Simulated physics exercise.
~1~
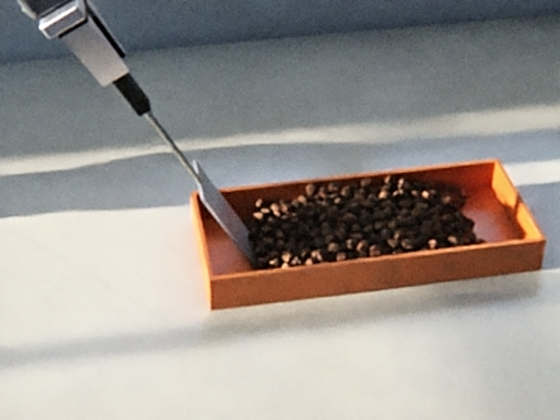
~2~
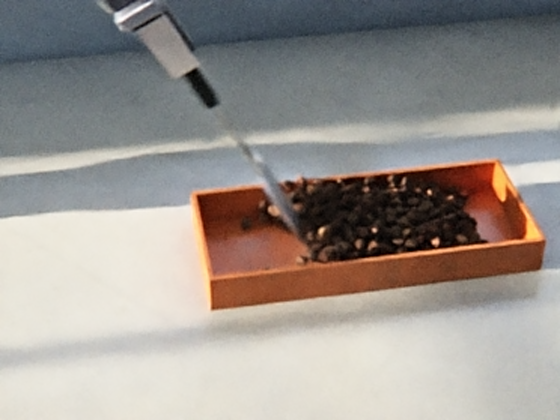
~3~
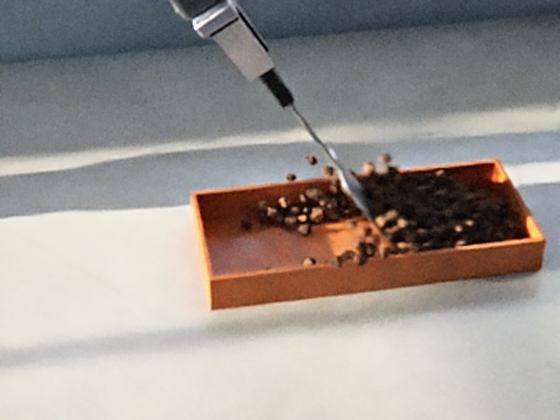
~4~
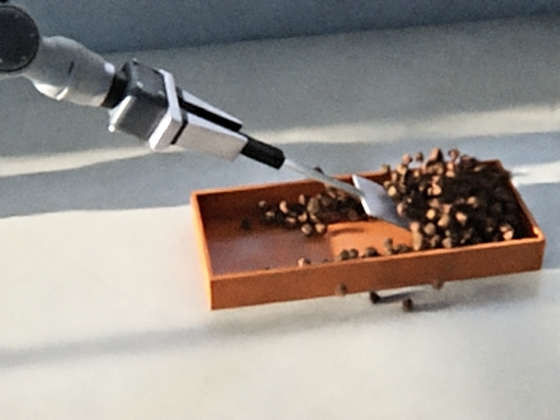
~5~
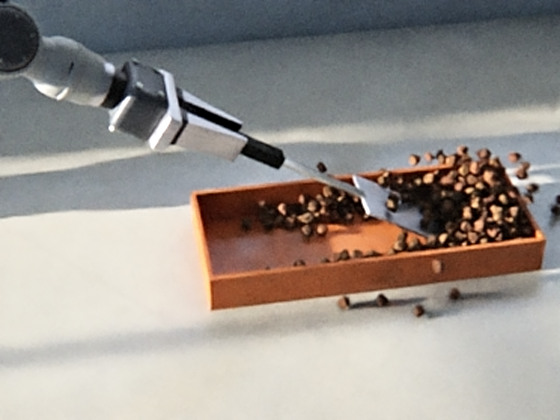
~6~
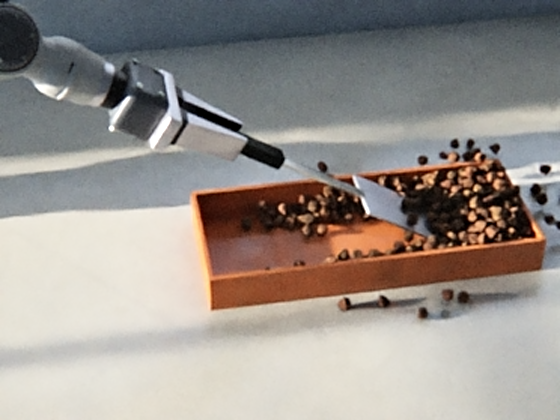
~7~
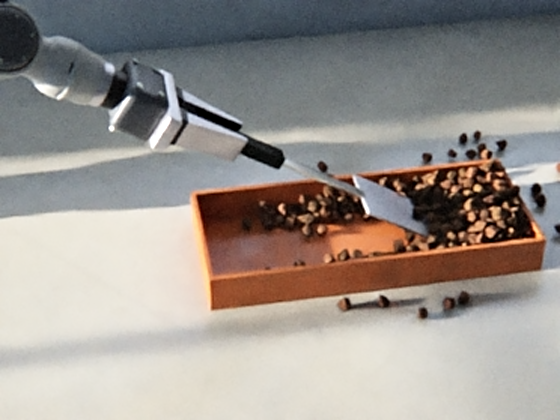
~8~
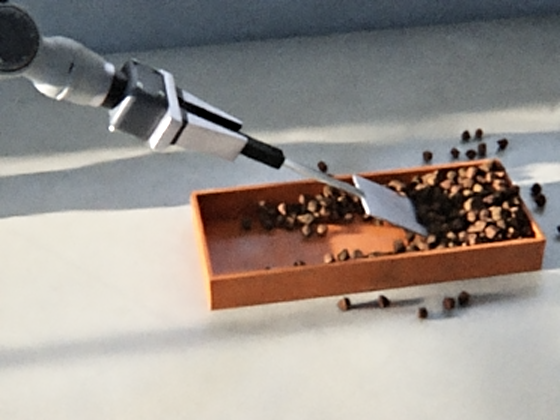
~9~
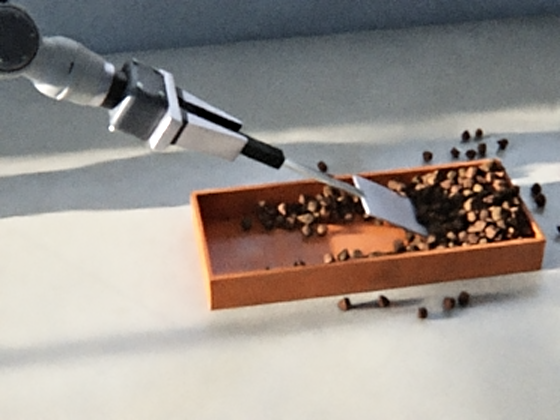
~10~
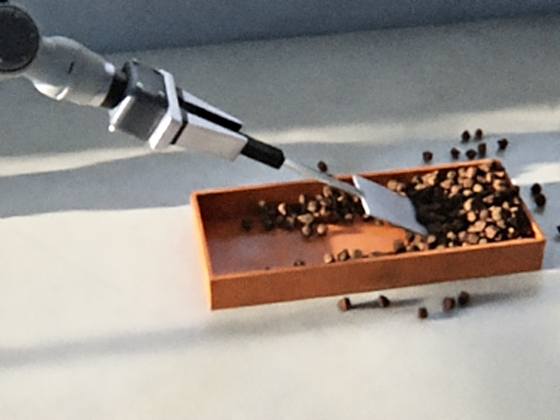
At first, a robot arm holds a flat metal paddle at the left end of an orange tray, beside a low spread of small brown pellets. The paddle sweeps right through the tray, pushing the pellets ahead of it into a heap while some slip behind. It then tilts to a flatter angle and stops right of the middle, as the heap piles up against the right end. Pellets tumble over the tray's edges onto the pale surface. Finally the paddle rests still against the settled pile, with some pellets scattered outside the tray.
